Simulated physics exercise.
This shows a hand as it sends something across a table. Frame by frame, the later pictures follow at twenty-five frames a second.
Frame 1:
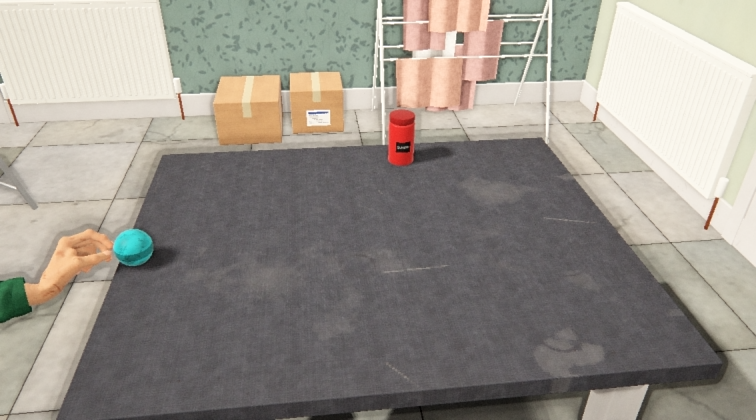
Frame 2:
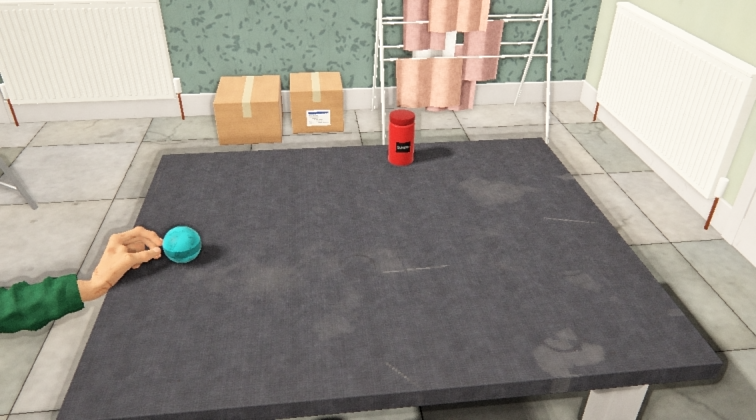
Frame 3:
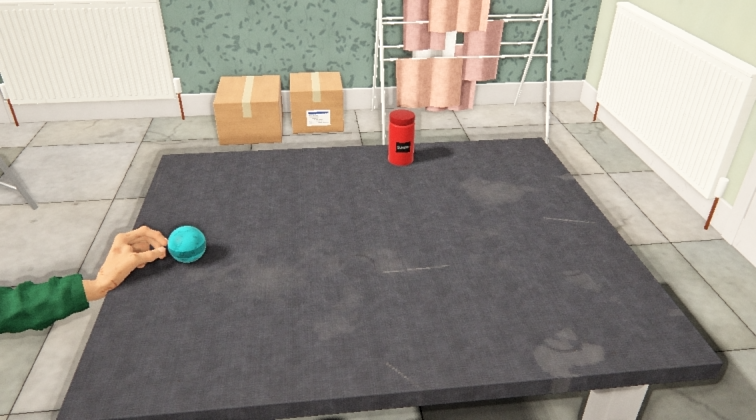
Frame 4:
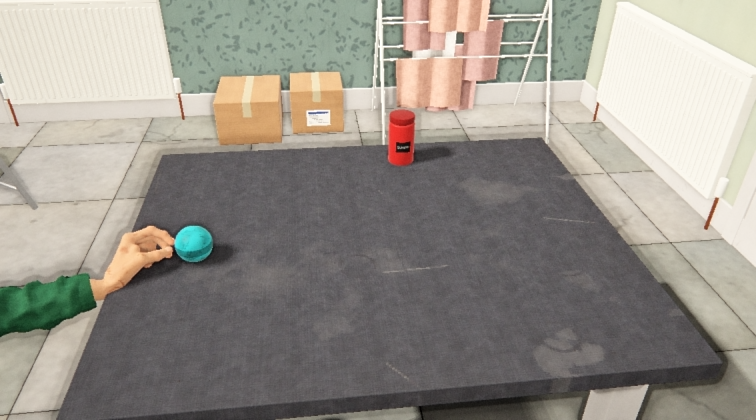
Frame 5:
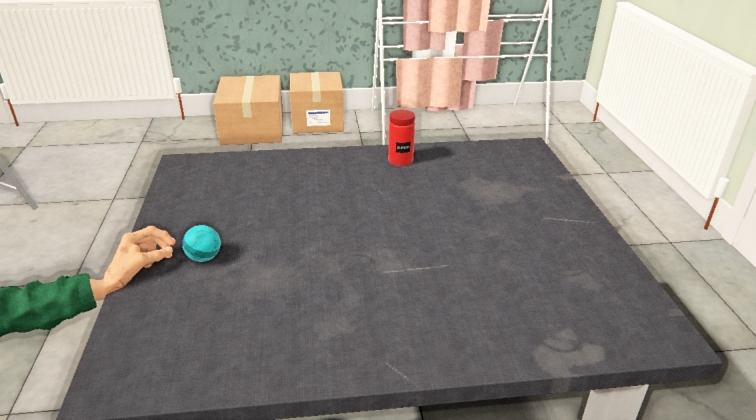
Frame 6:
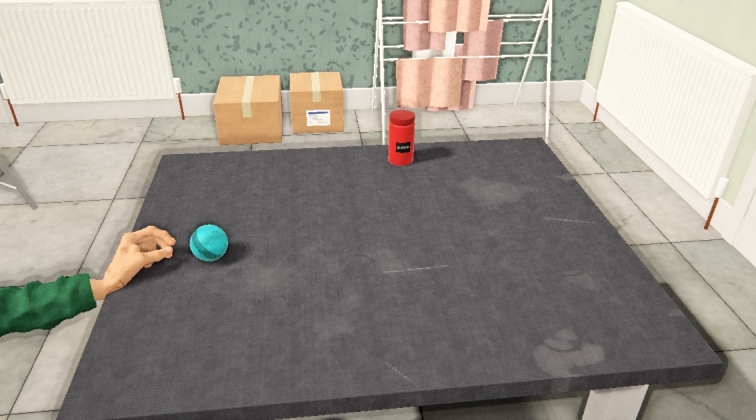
A turquoise ball moved right from the left edge of a dark table, guided by a hand in a green sleeve, then rolled slowly away from the fingers while a red canister stood still.
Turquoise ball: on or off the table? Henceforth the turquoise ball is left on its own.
Held by the table.
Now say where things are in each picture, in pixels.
Under the hand; turquoise ball (134, 247), in the first frame.
Under the hand; turquoise ball (182, 245), in the second frame.
Under the hand; turquoise ball (187, 244), in the third frame.
Turquoise ball (194, 244), in the fourth frame.
Turquoise ball (202, 243), in the fifth frame.
Turquoise ball (209, 243) rolled a little, in the sixth frame.
Then, 0.30 s after the last picture, turquoise ball rolled well along near (257, 240).
Then, 0.60 s after the last picture, turquoise ball rolled well along near (291, 238).
At rest, moved from the start, turquoise ball. Seen from the same camera at the end, turquoise ball near (320, 236).
